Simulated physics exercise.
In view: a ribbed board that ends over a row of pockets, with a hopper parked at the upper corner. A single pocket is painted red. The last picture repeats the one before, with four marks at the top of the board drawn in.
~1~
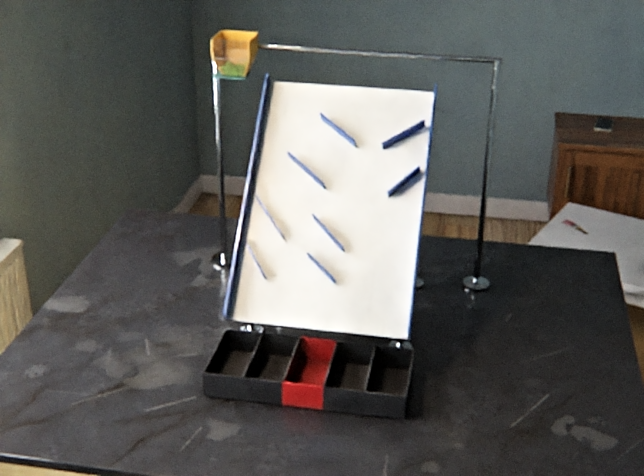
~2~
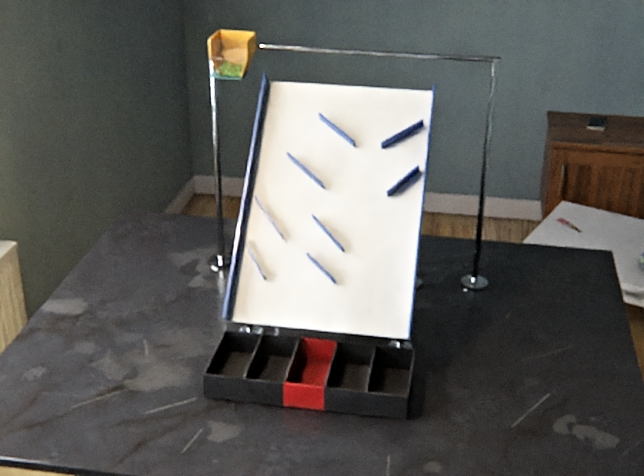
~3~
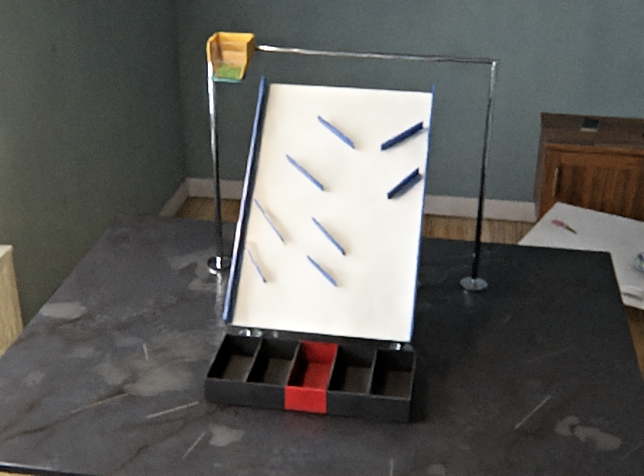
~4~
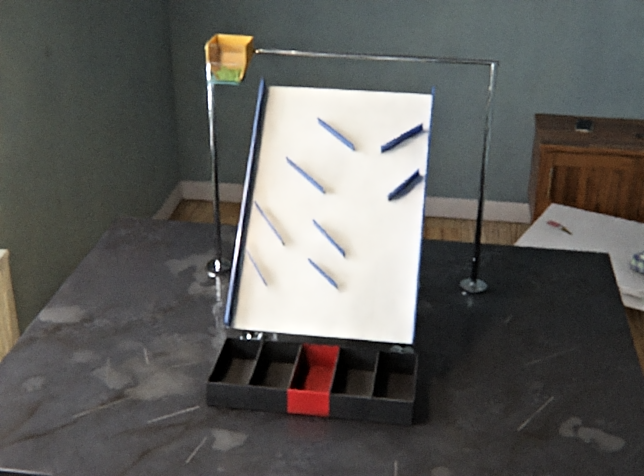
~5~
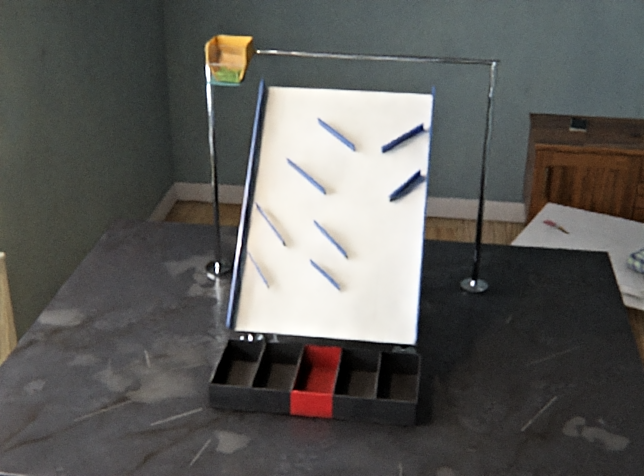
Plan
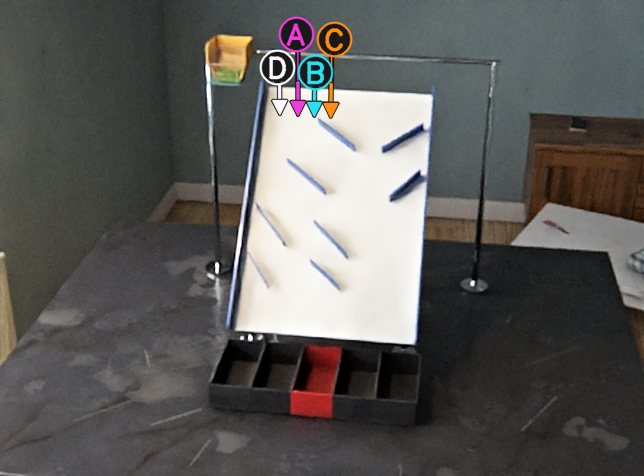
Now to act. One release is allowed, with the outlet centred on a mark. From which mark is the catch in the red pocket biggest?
Go for D.
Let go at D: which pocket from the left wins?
The third from the left.
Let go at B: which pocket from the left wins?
The fifth from the left.
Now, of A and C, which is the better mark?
A.
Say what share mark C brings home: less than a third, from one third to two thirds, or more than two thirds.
Mark C gives less than a third.
On the marked copy, mark A meets the board at (298, 110); mark B meets the board at (314, 111); mark C meets the board at (330, 112); mark D meets the board at (279, 109).
For mark A, about a tenth in the red pocket, the larger part in other pockets, about a tenth outside the box.
For mark B, just a few in the red pocket, the larger part in other pockets, about a tenth outside the box.
For mark C, just a few in the red pocket, the larger part in other pockets, about a tenth outside the box.
For mark D, roughly half in the red pocket, roughly a third in other pockets, about a tenth outside the box.
